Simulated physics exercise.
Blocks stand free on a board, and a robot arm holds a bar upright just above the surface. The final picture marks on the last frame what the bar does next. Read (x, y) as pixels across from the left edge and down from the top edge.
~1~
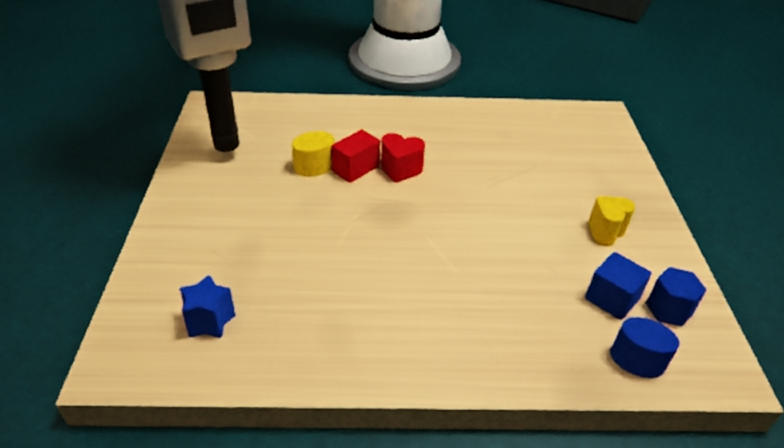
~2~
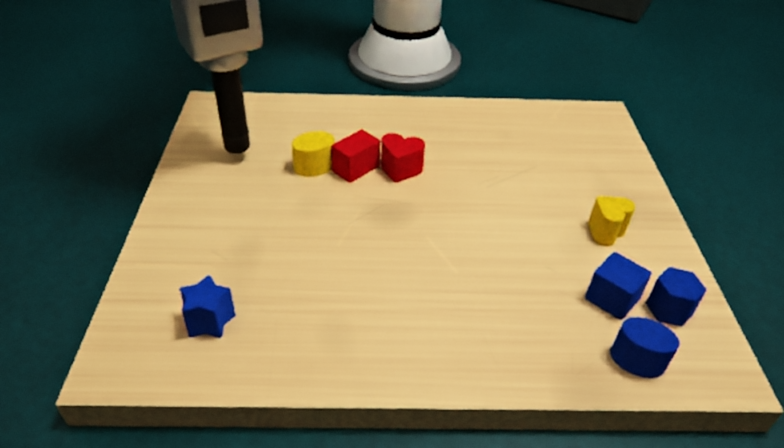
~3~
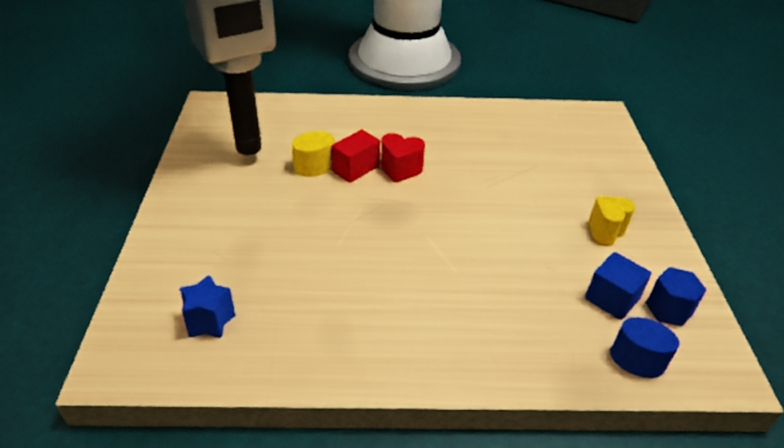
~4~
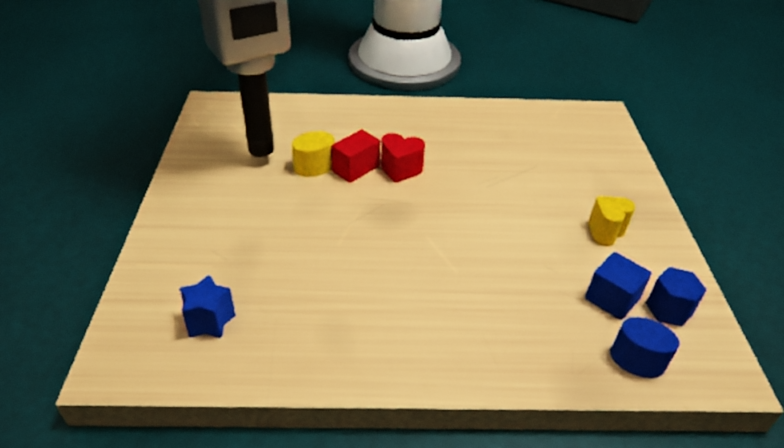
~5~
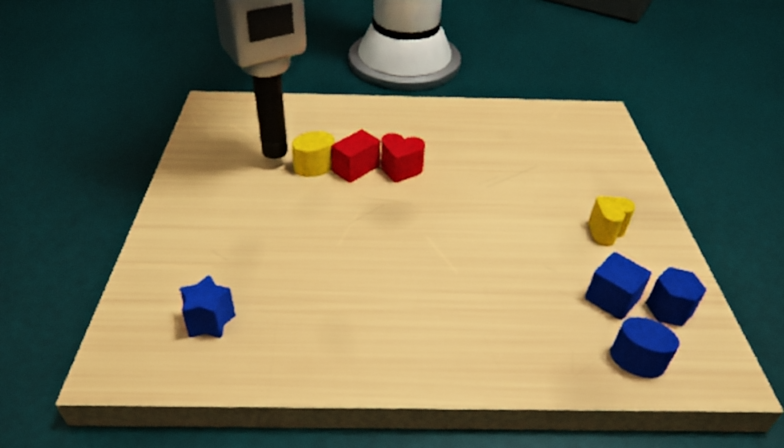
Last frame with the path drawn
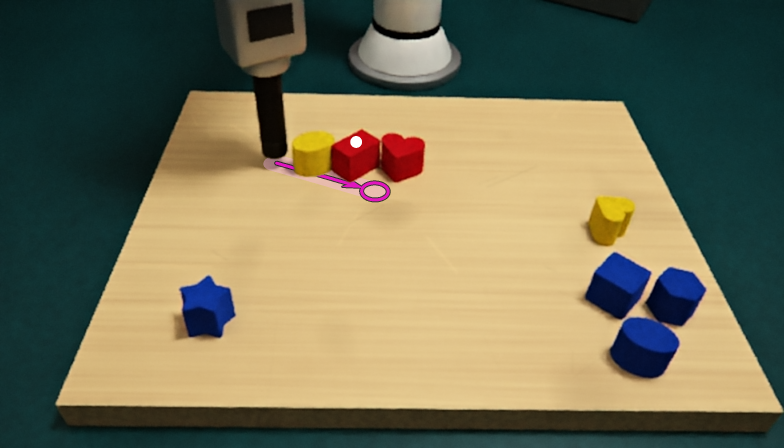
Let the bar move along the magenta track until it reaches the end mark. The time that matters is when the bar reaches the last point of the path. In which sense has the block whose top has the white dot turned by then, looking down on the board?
My answer: Anticlockwise.
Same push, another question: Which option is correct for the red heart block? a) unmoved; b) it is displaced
Choice b: It is displaced.
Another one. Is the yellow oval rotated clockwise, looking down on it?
No, I don't think so.
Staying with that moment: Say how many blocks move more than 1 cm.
3 or more blocks.
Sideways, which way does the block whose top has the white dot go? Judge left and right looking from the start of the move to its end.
Pushed left.
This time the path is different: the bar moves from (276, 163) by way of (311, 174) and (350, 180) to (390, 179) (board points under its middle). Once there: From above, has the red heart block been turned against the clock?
No, that is not how it ends up.
Path on the board, straight from (276, 163) to (375, 191); the dot is on the red oblong.
The first path, step by step. One third of the way, bar at (308, 161); yellow oval at (337, 139), turned 45° anticlockwise; red oblong at (367, 145), turned 30° anticlockwise.
Two thirds of the way, bar at (341, 171); yellow oval at (353, 138), turned 95° anticlockwise; red oblong at (386, 140), turned 40° anticlockwise; red heart block at (417, 142), turned 35° clockwise.
At the end, bar at (375, 181); yellow oval at (353, 138), turned 95° anticlockwise; red oblong at (386, 140), turned 40° anticlockwise; red heart block at (417, 142), turned 35° clockwise.
